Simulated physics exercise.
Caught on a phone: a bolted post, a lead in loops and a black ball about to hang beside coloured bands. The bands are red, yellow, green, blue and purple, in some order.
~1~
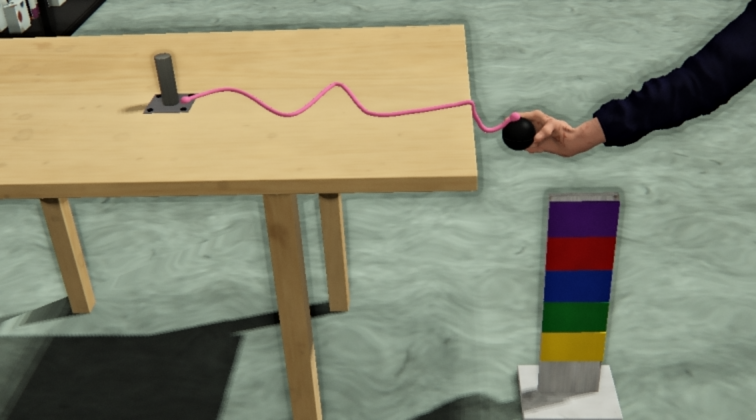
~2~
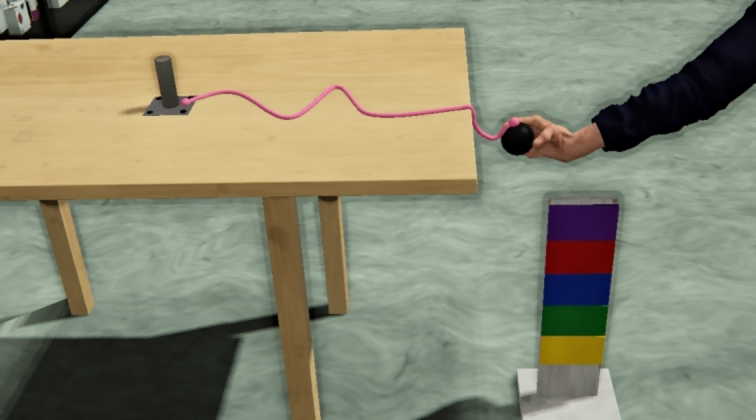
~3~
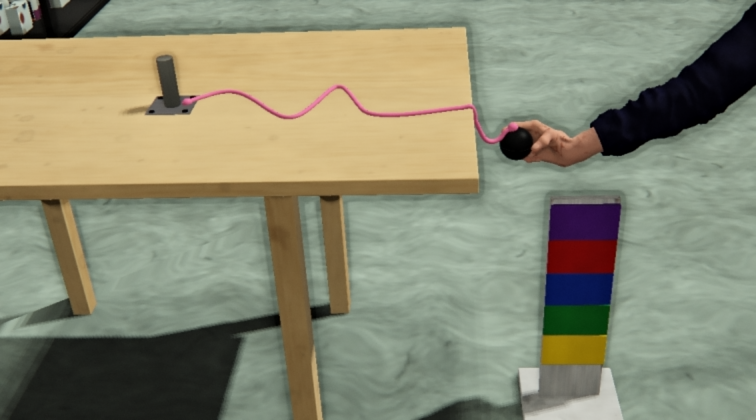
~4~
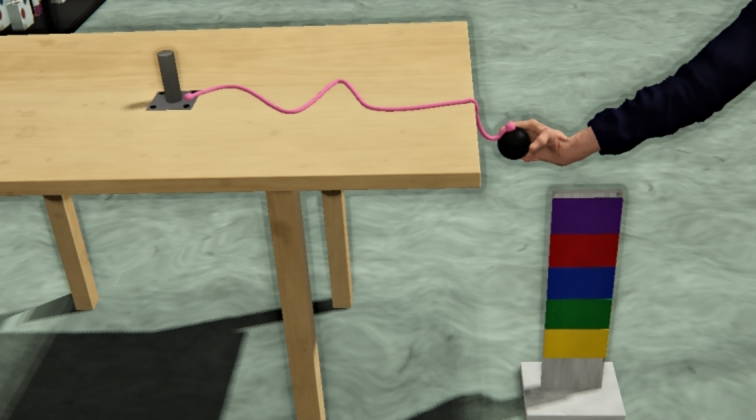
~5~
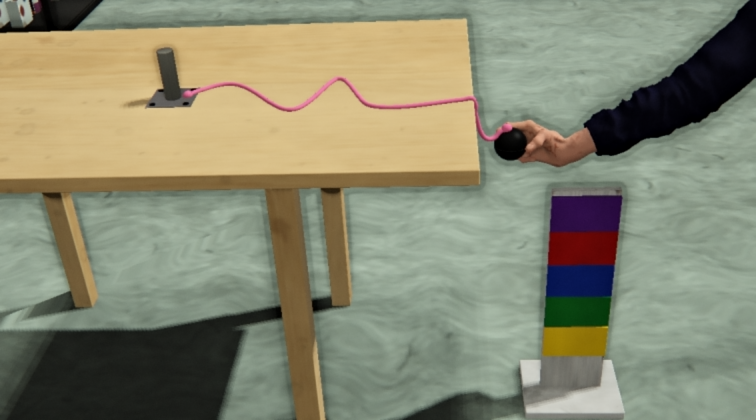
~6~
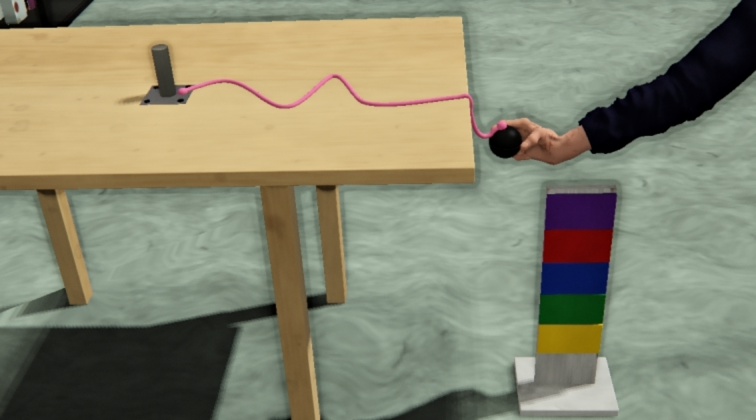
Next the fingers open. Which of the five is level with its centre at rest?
Its centre hangs level with the blue band.
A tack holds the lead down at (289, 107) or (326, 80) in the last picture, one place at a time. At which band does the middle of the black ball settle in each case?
Try by try: Red; purple.
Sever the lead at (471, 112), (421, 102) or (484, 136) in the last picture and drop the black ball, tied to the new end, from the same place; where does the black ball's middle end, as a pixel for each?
Try by try, around (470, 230), (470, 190) and (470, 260).
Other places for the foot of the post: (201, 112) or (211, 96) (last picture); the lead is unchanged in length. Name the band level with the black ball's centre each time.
In that order: Green; green.
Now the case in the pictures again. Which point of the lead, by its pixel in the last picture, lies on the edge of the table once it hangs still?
Near (355, 95).
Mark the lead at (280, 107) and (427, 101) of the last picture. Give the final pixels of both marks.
About (323, 93), and the other about (470, 173).
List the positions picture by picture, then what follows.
Black ball (519, 134); purple (584, 221); red (581, 255); blue (578, 287); green (575, 318); yellow (573, 348), in the first picture.
Black ball (518, 139); lead through (221, 93) (274, 114) (327, 92) (362, 111) (448, 110), in the second picture.
Black ball (516, 143), in the third picture.
Black ball (514, 143); lead through (224, 87) (277, 109) (330, 86) (365, 105) (451, 104), in the fourth picture.
Black ball (511, 144), in the fifth picture.
Black ball (505, 142); lead through (218, 82) (271, 103) (325, 81) (360, 100) (446, 99), in the sixth picture.
Soon after, ball near (453, 276); level with blue.
After that, ball near (484, 277); level with blue.
In the end, ball near (471, 279); level with blue. Its middle rests at the blue band.
